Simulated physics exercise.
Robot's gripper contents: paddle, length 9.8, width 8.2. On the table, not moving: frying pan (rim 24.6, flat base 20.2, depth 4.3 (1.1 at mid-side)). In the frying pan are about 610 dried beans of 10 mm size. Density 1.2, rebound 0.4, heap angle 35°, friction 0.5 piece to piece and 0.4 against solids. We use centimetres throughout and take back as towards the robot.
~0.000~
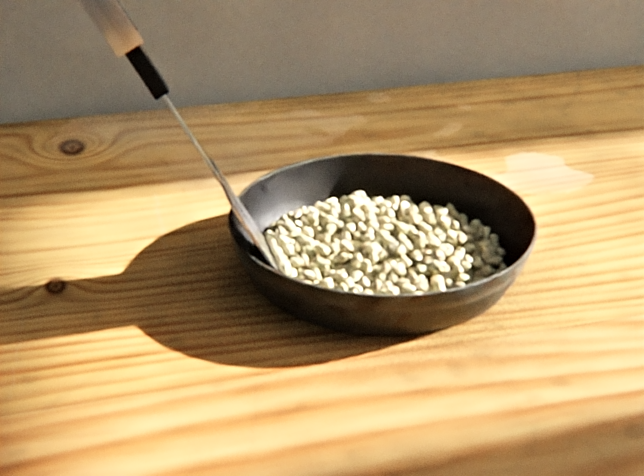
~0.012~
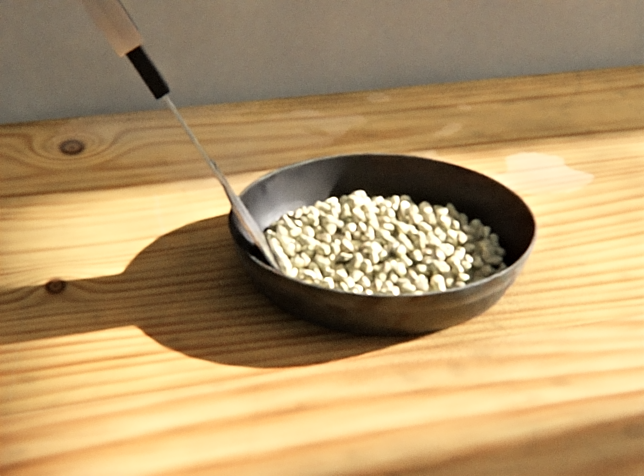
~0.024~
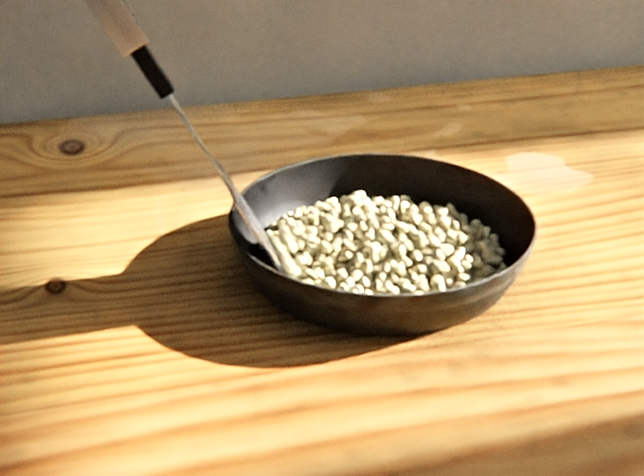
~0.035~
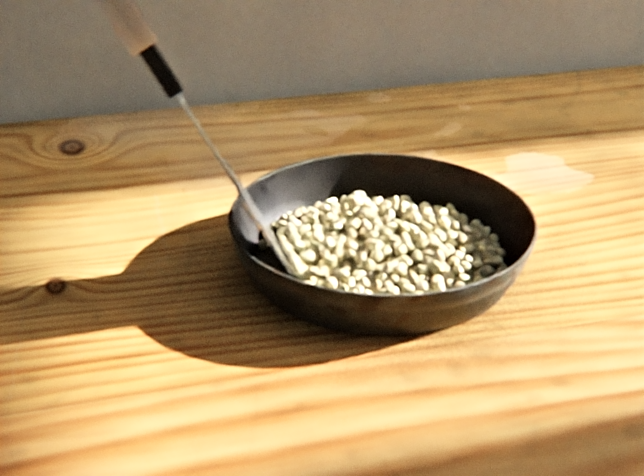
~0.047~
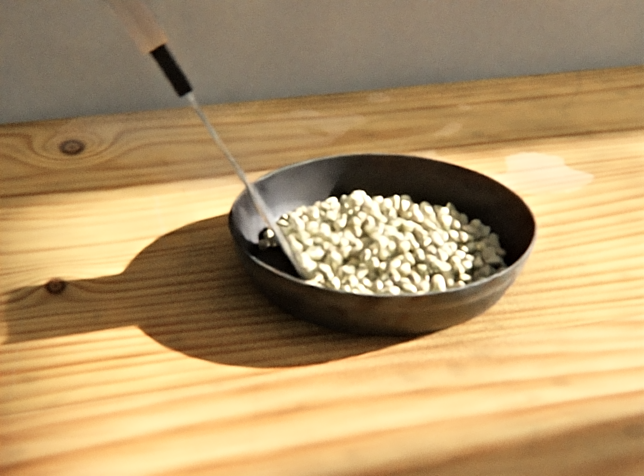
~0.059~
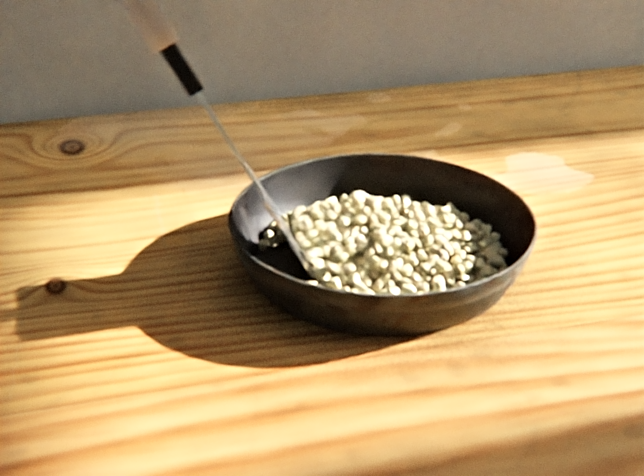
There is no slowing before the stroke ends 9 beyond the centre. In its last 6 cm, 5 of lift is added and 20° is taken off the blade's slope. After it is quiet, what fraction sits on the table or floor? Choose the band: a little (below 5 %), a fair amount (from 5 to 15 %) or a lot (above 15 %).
It is a fair amount, from 5 to 15 %.
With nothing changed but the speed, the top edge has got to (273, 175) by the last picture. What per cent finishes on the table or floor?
15 %.
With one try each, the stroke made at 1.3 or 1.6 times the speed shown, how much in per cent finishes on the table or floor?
15 and 20 %.
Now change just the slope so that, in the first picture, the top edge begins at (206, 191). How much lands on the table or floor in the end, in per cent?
Roughly 10 percent ends on the table or floor.
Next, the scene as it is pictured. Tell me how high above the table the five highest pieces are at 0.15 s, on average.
About 3 centimetres.
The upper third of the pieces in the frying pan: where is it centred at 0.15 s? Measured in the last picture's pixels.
I'd put it close to (428, 229) in the last picture.
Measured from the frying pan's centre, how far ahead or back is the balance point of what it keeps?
Ahead, by around 4.5 cm.
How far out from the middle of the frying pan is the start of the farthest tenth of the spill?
25 cm.
After 0.15 s, sloping 62°, highest piece 4 above the table; 613 in the frying pan.
After 0.24 s, sloping 55°, highest piece 6 above the table; 613 in the frying pan.
After 0.48 s, sloping 42°, highest piece 5 above the table; 556 in the frying pan, 57 on the table or floor.
After 1.53 s, sloping 42°, highest piece 5 above the table; 556 in the frying pan, 57 on the table or floor.
At rest, 556 in the frying pan, 57 on the table or floor. That is 9 % on the table or floor.
